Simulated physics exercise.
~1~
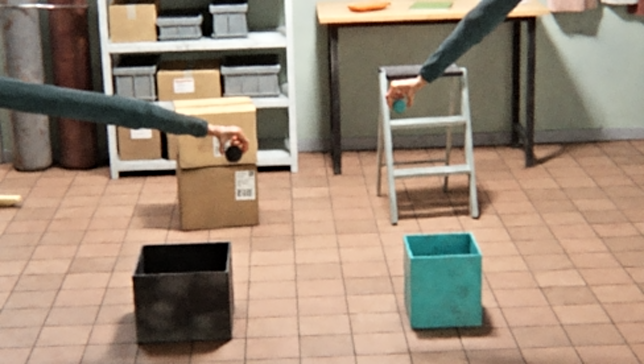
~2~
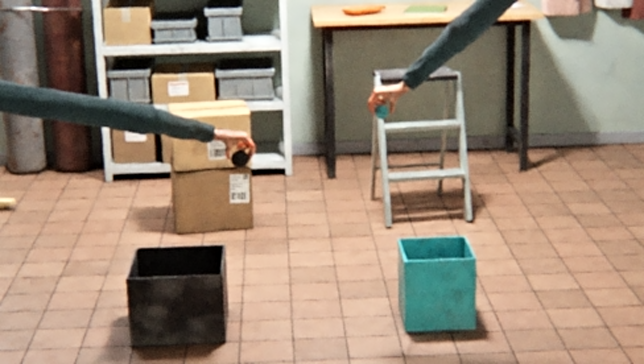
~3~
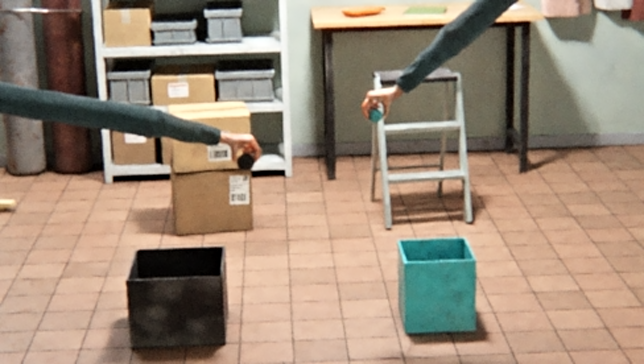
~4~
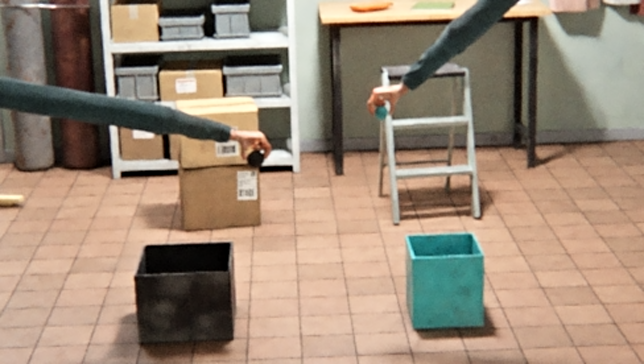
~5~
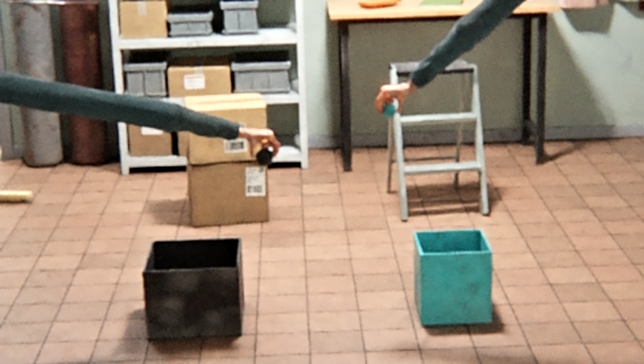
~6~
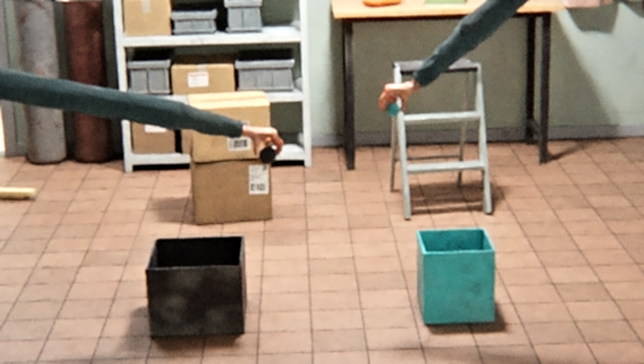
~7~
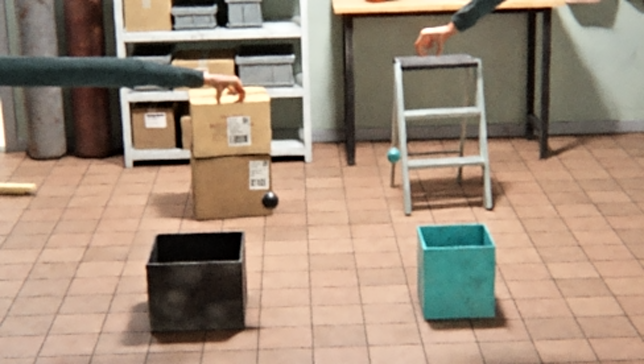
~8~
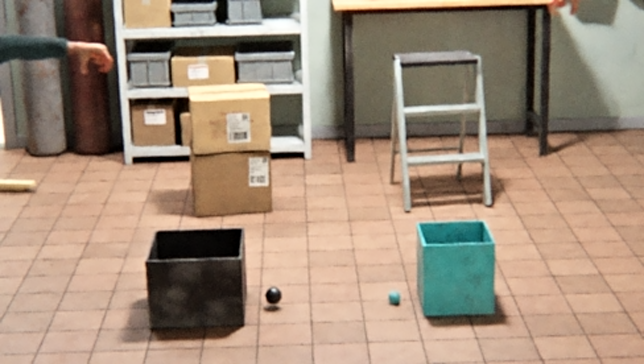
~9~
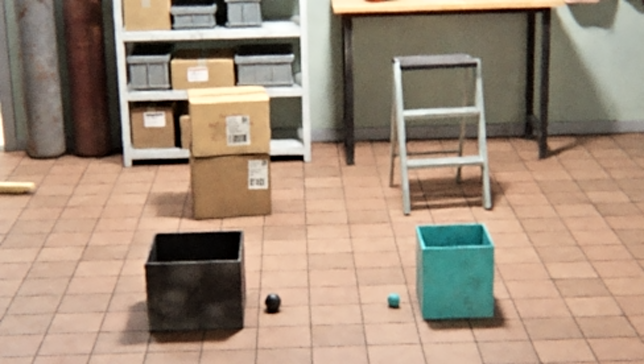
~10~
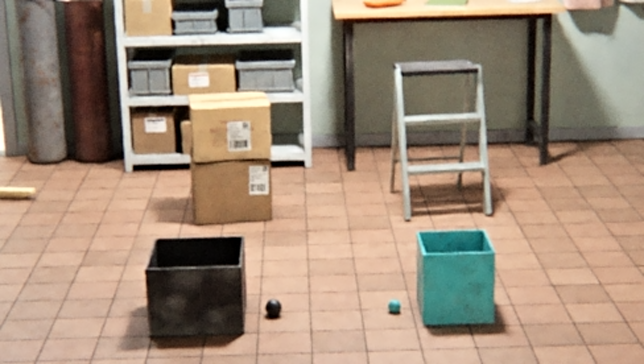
Two hands releasing a black ball and a turquoise ball, both dropping to the tiled floor between matching open boxes, missing them.
